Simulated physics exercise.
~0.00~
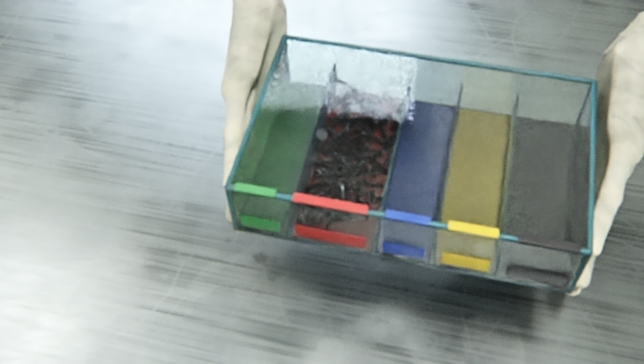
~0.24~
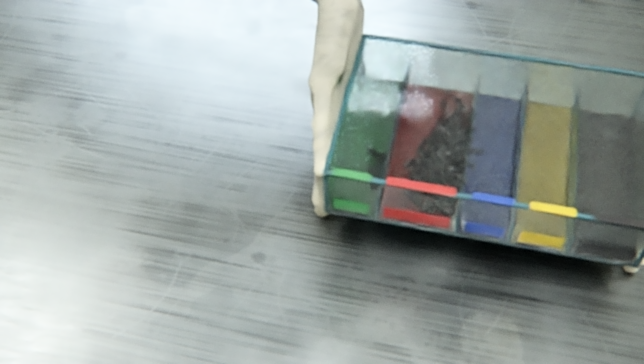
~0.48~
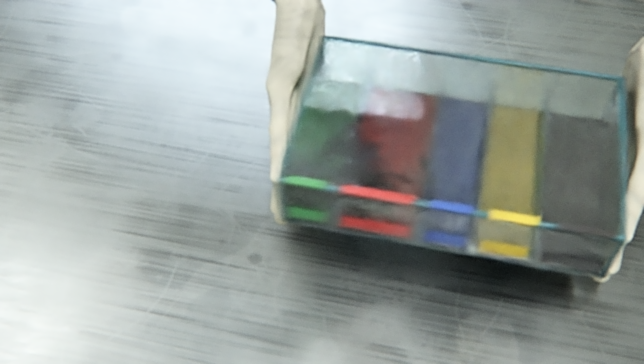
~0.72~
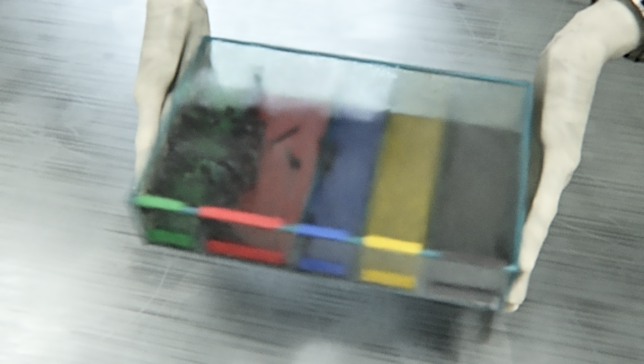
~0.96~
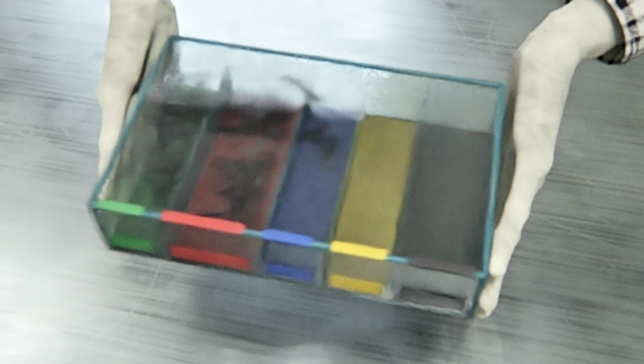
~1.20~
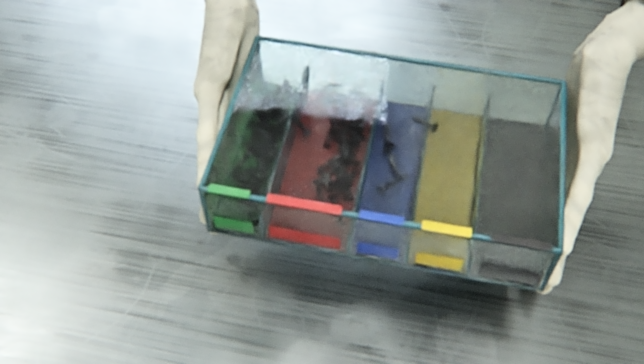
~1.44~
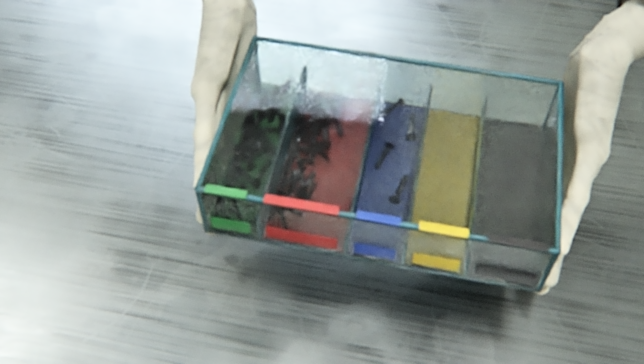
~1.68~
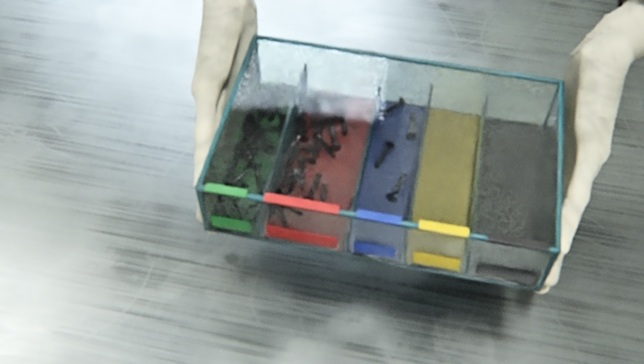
Above a streaked grey table, hands shake a clear divided box, scattering dark screws from red into green and blue.
